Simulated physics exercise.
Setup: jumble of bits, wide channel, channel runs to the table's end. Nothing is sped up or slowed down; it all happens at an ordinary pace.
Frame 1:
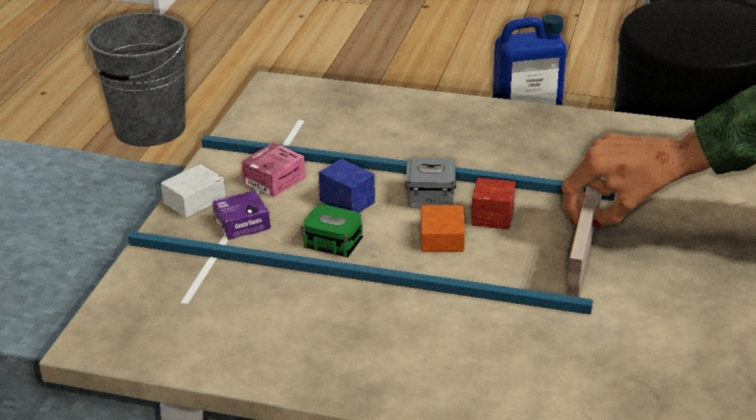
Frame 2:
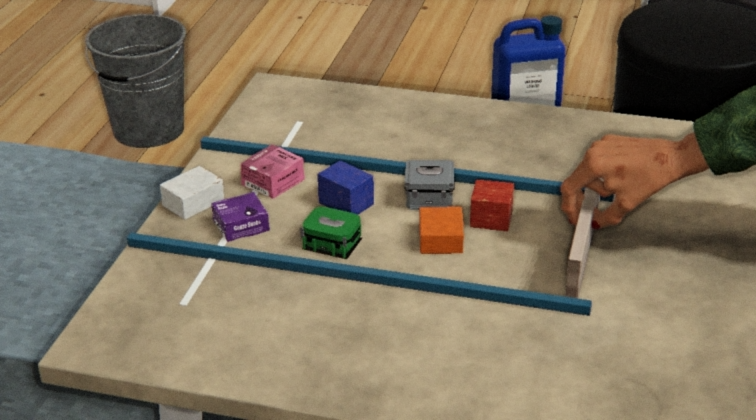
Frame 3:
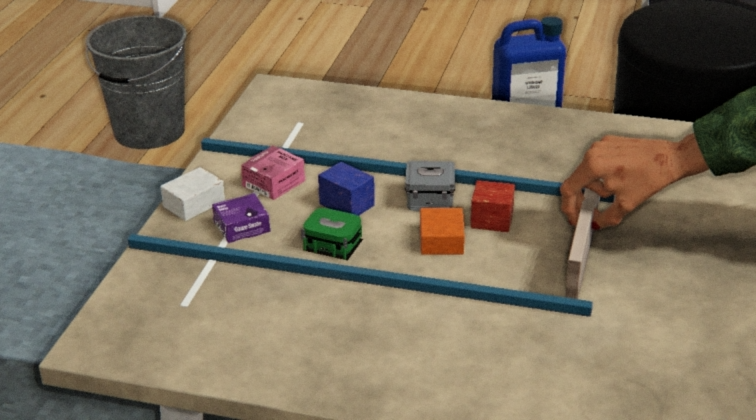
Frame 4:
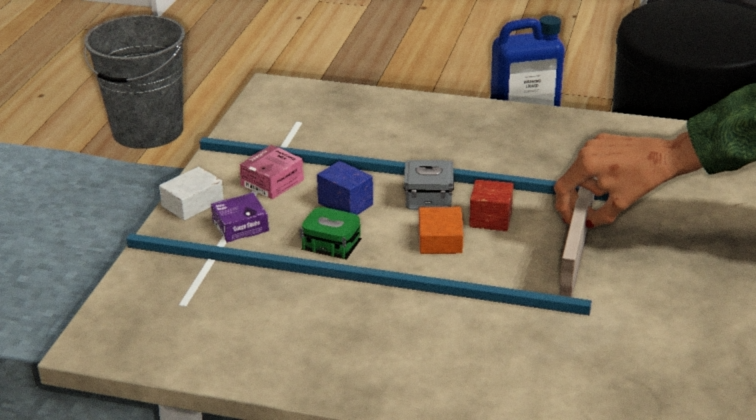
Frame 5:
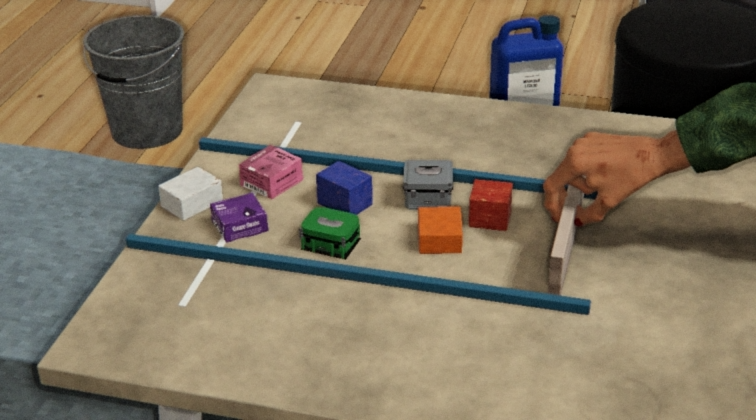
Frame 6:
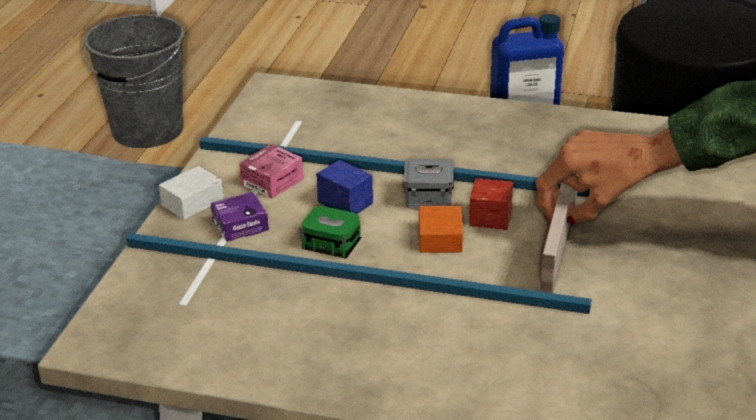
A hand slides a small board slightly left toward colourful boxes between two blue strips.
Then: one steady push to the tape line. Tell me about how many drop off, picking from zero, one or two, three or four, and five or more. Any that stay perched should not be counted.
The answer is one or two.
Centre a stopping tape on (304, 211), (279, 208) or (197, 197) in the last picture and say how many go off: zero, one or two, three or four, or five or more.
Not one; no fall at all; more than four.
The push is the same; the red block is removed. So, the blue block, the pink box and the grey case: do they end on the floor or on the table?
The blue block keeps its place, the pink box ends up down and the grey case keeps its place.
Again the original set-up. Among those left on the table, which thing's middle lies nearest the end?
That would be the purple box.
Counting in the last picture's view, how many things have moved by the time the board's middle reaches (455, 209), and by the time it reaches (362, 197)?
Tally: 3; 6.
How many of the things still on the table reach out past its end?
1.
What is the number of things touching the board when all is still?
Number in contact with it: 2.
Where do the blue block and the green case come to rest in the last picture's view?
Looks like one lands around (197, 169), and the other around (172, 219).
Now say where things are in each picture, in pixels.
In the first frame, white block (193, 191); purple box (242, 215); pink box (273, 170); board (586, 227); tape (249, 202).
In the second frame, purple box (241, 217); red block (492, 205).
In the third frame, pink box (273, 172); green case (333, 234).
In the fourth frame, white block (192, 193); grey case (429, 185).
In the fifth frame, purple box (239, 217); board (568, 225).
In the sixth frame, white block (191, 192); purple box (240, 216); pink box (271, 171); board (561, 223); tape (247, 203).
A little later, none off yet; white block at rest near (191, 192); purple box at rest near (240, 216); pink box at rest near (271, 171).
Next, none off yet; white block at rest near (191, 192); purple box moving near (234, 213); pink box shifted a little near (248, 167).
When it is over, the number that fall off is one or two; down, pink box and white block.
